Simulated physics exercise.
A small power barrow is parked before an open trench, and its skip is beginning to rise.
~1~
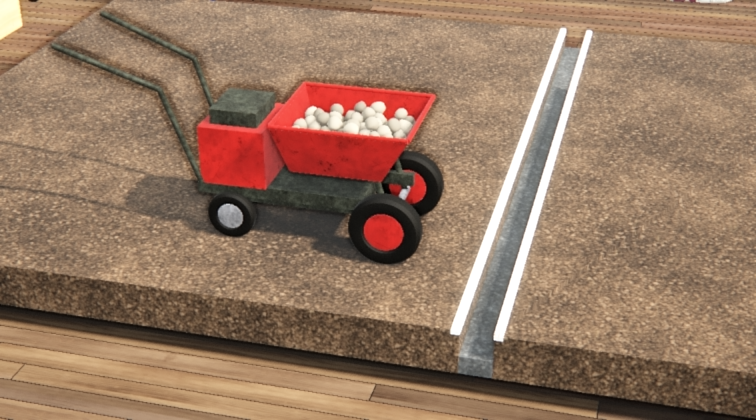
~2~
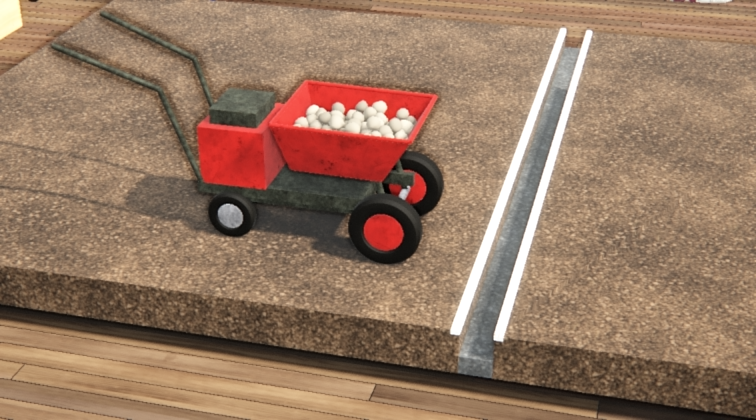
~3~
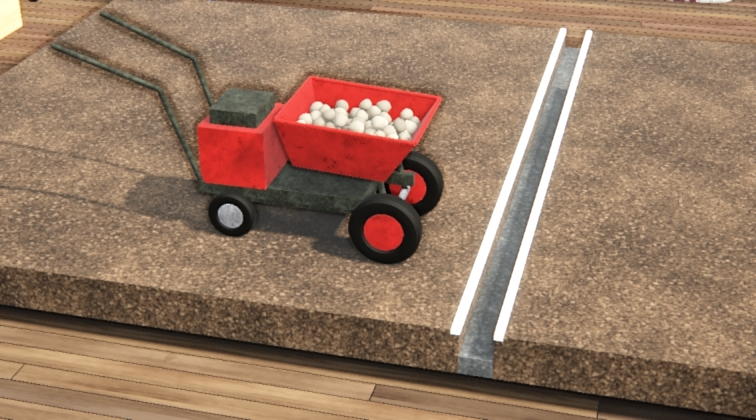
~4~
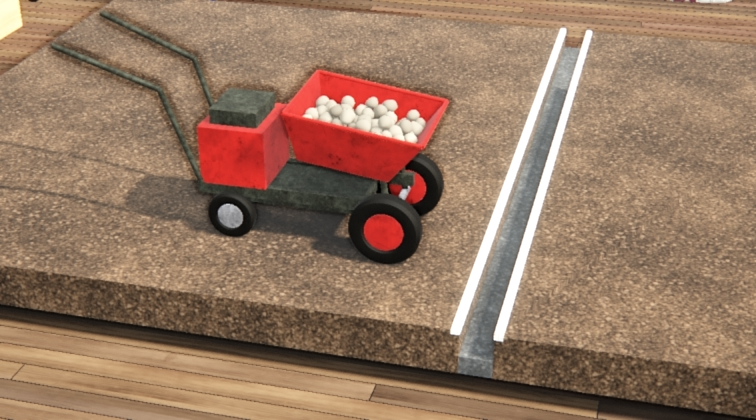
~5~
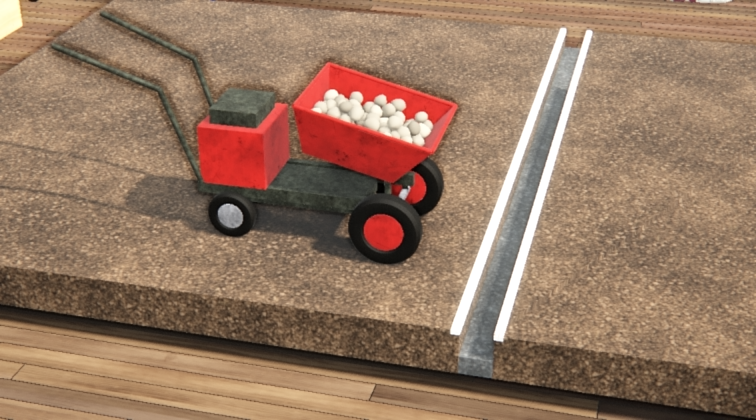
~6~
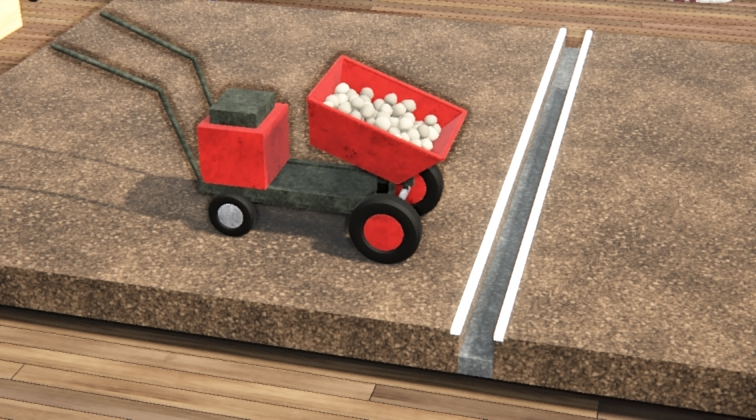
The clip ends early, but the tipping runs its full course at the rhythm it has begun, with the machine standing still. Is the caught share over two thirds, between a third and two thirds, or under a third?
Ends up a third to two thirds.
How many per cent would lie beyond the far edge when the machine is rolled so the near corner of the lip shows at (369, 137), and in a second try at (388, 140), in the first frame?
Try 1 about 10 %, try 2 about 20 %.
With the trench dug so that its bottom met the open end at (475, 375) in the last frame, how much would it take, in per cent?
The share would be roughly 60 per cent.
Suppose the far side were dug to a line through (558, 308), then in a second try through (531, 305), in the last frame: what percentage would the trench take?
I'd put it near 100 in a hundred, then near 90 in a hundred.
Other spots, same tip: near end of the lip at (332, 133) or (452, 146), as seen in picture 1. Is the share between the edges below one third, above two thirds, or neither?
At the first stop the answer is under a third, and at the second it is under a third.
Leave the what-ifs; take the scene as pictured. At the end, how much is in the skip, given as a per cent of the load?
About 0 per cent.
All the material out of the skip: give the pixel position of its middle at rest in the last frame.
I'd put the middle somewhere around (514, 248).
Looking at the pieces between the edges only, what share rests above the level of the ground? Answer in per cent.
Around 30 per cent.
Shortly afterwards, skip tipped steeply; the whole lot in the skip.
Next, skip tipped steeply; all but a few in the skip; only a few in or heaped over the trench; only a few falling.
Some moments later, skip tipped right over; near a quarter in the skip; near a third in or heaped over the trench; near a third beyond it.
In the end, skip tipped right over; only a few short of the trench; near half in or heaped over the trench; near half beyond it.
